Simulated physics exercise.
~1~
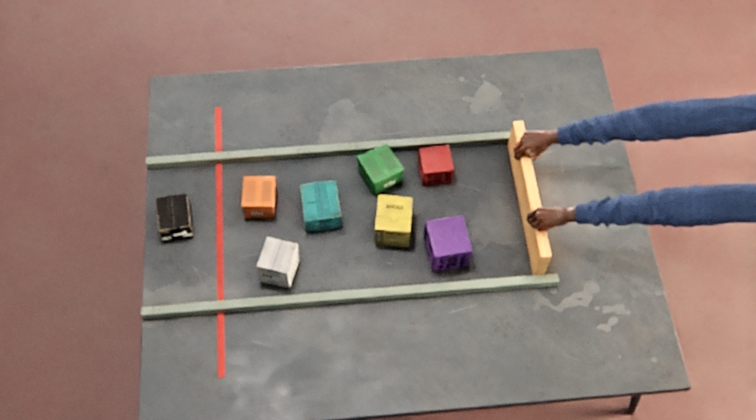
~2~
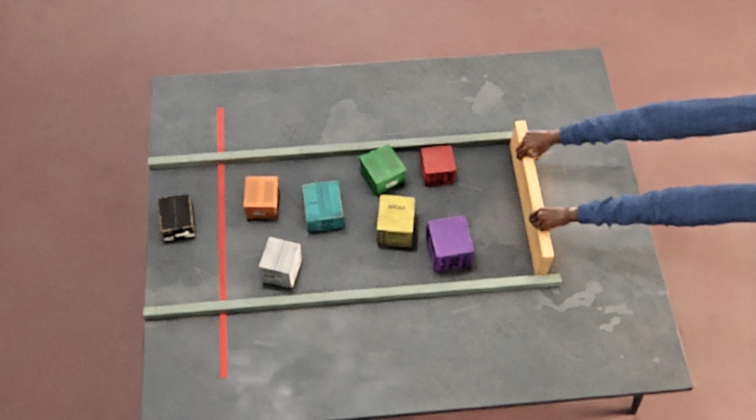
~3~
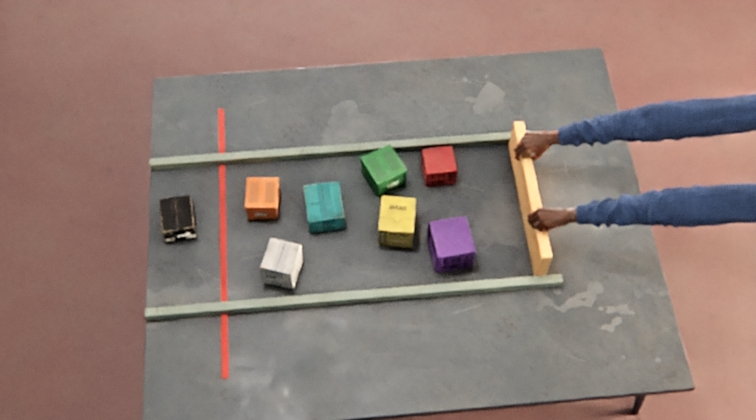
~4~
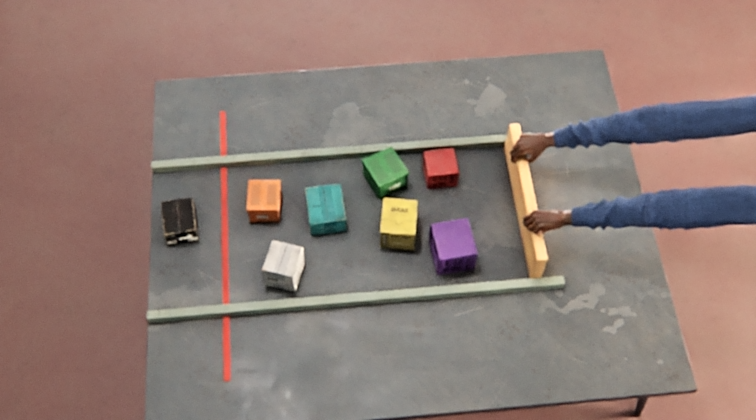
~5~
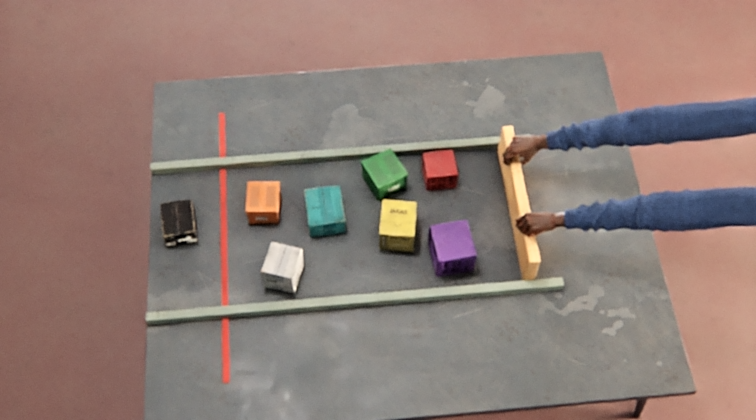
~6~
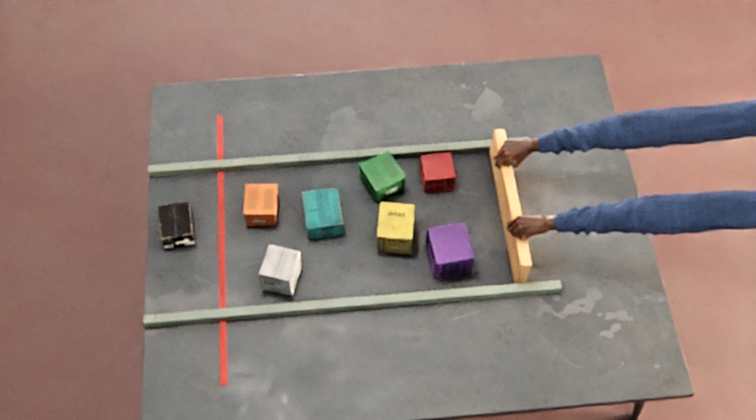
The footage shows two hands holding a wooden plank at the right of a grey table, where eight coloured blocks sit between two rails; the hands slide the plank slightly left while the blocks stay in place.
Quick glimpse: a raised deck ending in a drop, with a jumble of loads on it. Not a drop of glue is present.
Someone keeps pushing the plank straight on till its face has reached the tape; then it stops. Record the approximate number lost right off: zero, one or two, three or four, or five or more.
Number lost: One or two.
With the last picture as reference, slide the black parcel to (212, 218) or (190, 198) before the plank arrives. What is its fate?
Place by place, it slips off; slips off.
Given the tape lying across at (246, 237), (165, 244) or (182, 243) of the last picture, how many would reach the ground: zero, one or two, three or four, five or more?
Just one or two; five or over; at least five.
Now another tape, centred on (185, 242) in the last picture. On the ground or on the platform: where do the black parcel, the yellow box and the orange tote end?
The black parcel ends up down. The yellow box stays put. The orange tote ends up down.
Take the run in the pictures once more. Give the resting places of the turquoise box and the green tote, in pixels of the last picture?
About (153, 221), and the other about (172, 184).
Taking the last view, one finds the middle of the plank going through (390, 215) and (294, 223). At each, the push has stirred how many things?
5 and 8.
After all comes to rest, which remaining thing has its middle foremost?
Answer: The orange tote.
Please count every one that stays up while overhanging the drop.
I'd say 2 of them.
Soon after, none off yet; black parcel at rest near (177, 226); orange tote at rest near (262, 206); white parcel at rest near (281, 271).
Then, none off yet; black parcel at rest near (177, 226); orange tote moved about its own width near (231, 216); white parcel at rest near (281, 271).
Further on, none off yet; black parcel moved a little near (154, 231); orange tote moved well along near (187, 245); white parcel moved well along near (223, 275).
At rest, the number that fall off is one or two; fallen, black parcel.
